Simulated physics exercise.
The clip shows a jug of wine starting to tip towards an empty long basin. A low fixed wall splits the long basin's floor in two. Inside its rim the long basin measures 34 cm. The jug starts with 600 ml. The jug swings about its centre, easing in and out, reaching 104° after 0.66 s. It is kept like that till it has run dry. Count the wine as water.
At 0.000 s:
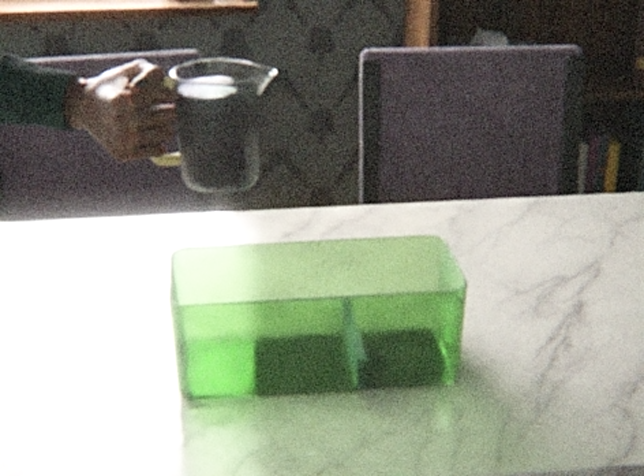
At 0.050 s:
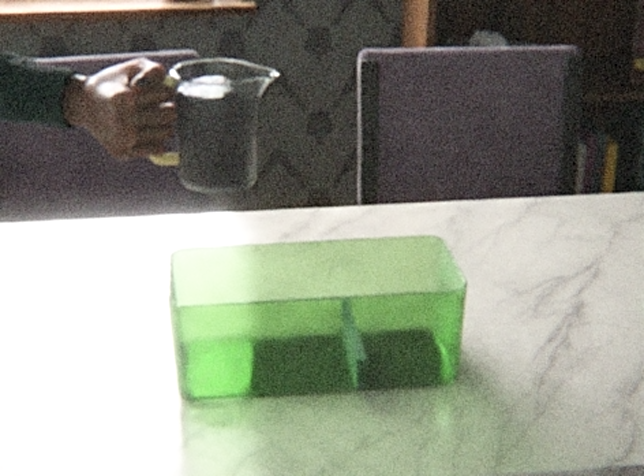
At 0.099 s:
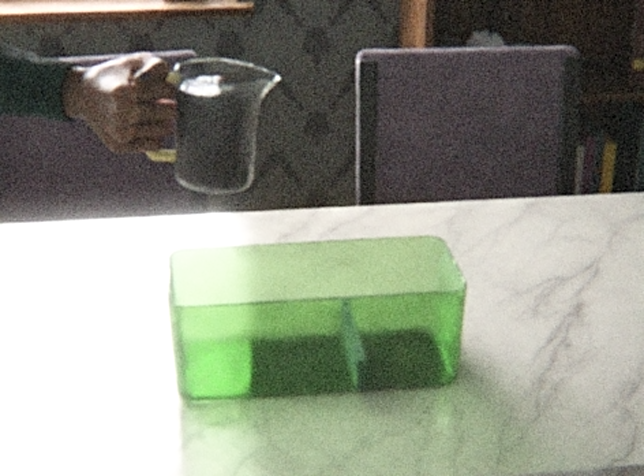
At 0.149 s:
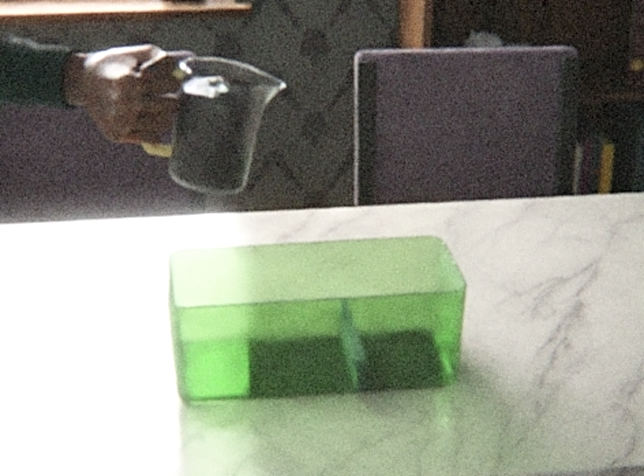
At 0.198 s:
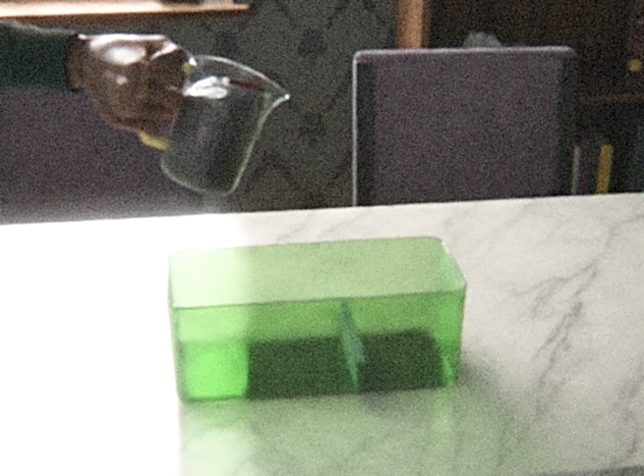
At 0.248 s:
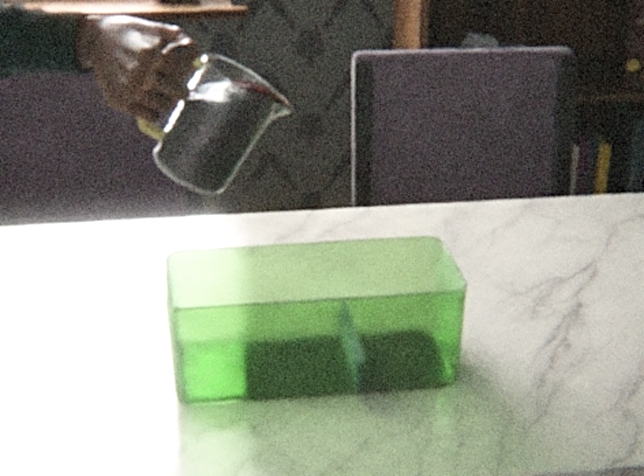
A glass jug in a person's hand tilts steadily rightward above a green long basin.
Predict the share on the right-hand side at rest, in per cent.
About 47 per cent.
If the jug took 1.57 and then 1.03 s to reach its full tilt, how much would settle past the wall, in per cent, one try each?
First 60, then 55 per cent.
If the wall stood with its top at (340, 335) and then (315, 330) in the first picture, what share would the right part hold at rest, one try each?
First 80, then 90 per cent.
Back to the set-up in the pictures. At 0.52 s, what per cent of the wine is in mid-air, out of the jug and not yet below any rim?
Some 28 per cent.
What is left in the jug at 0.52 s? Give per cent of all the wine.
About 62 per cent.
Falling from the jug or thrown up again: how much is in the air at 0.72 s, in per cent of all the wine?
Near 24 in a hundred.
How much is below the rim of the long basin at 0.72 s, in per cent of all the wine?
Some 58 per cent.
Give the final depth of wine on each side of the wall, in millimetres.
Some 10 mm on the left and 18 mm on the right.
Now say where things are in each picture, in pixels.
The first picture shows tilt 0°; pouring edge (277, 71); surface from (176, 89) to (260, 86); the long basin's rim runs from (170, 278) to (455, 262); the wall's top is at (354, 330).
The second picture shows tilt 1°; pouring edge (278, 73); surface from (176, 89) to (260, 86).
The third picture shows tilt 6°; pouring edge (281, 77); surface from (178, 86) to (262, 88).
The fourth picture shows tilt 13°; pouring edge (286, 85); surface from (181, 89) to (267, 90).
The fifth picture shows tilt 21°; pouring edge (291, 96); surface from (182, 97) to (277, 93).
The sixth picture shows tilt 32°; pouring edge (295, 109); surface from (174, 116) to (285, 98).
After 0.52 s the tilt is 93° and 63 per cent is still to pour, 2 is left of the wall and 8 right of it.
After 0.72 s the tilt is 104° and 19 per cent is still to pour, 28 is left of the wall and 29 right of it.
After 0.93 s the tilt is 104° and 3 per cent is still to pour, 43 is left of the wall and 47 right of it.
After 1.16 s the tilt is 104° and 0 per cent is still to pour, 50 is left of the wall and 47 right of it.
In the end 51 per cent lies left of the wall, 47 right of it and 2 outside.
